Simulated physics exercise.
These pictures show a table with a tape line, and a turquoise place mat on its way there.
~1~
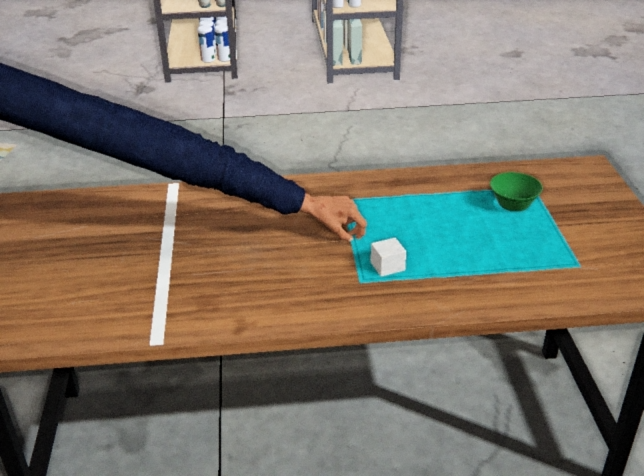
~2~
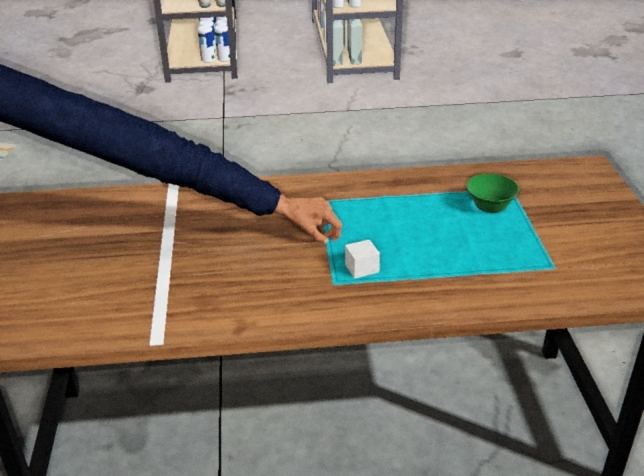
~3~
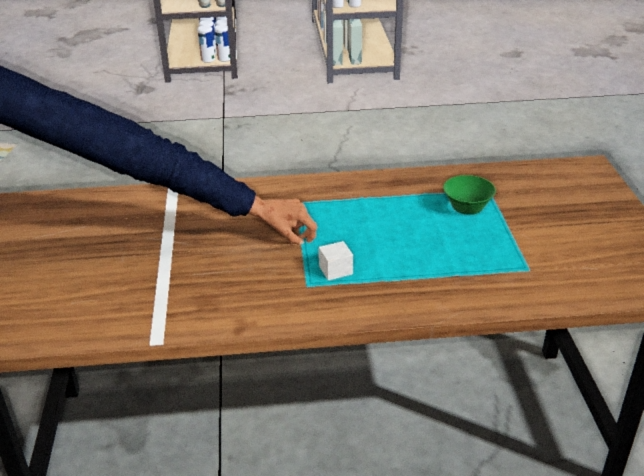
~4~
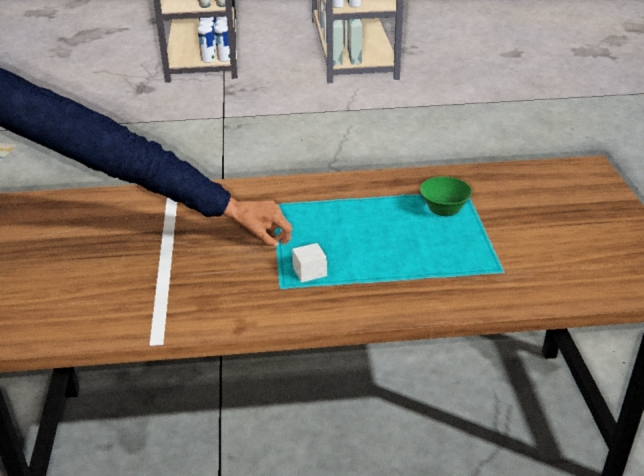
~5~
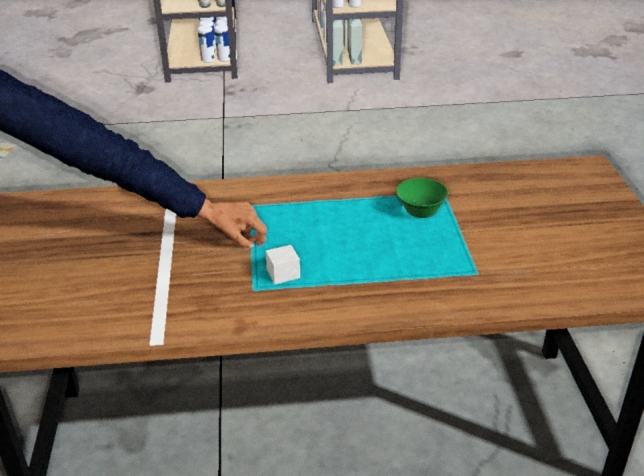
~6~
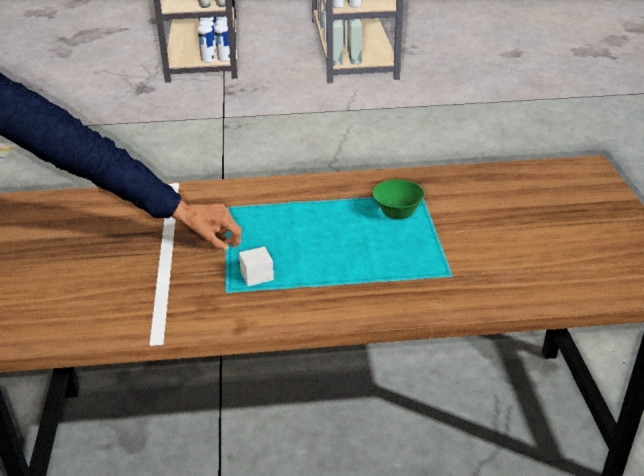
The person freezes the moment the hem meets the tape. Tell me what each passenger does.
The white block slides clear of the cloth; the green bowl keeps its seat.
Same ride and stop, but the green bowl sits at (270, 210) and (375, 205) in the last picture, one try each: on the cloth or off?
In the first case it leaves the cloth; in the second case it stays on.
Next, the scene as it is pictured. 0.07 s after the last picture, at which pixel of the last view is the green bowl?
Around (365, 205).
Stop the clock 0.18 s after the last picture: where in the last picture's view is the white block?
At about (163, 273).
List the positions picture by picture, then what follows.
Place mat end (360, 283); white block (389, 247); green bowl (516, 185); tape (158, 329), in the first frame.
Place mat end (334, 285), far hem (555, 269); green bowl (493, 187), in the second frame.
Place mat end (307, 287); white block (336, 251), in the third frame.
Place mat end (280, 289), far hem (504, 273); green bowl (446, 190), in the fourth frame.
Place mat end (253, 291); white block (282, 255), in the fifth frame.
Place mat end (226, 293), far hem (452, 276); white block (256, 256); green bowl (399, 193); tape (158, 329), in the sixth frame.
Then, 0.07 s on from there, hem short of the tape; white block on the cloth near (219, 269); green bowl on the cloth near (365, 205).
Then, 0.18 s on from there, hem at the tape; white block ahead of the hem near (163, 273); green bowl on the cloth near (316, 208).
In the end, hem at the tape; white block ahead of the hem near (98, 279); green bowl on the cloth near (245, 212). The white block leaves the cloth and the green bowl stays on the cloth.
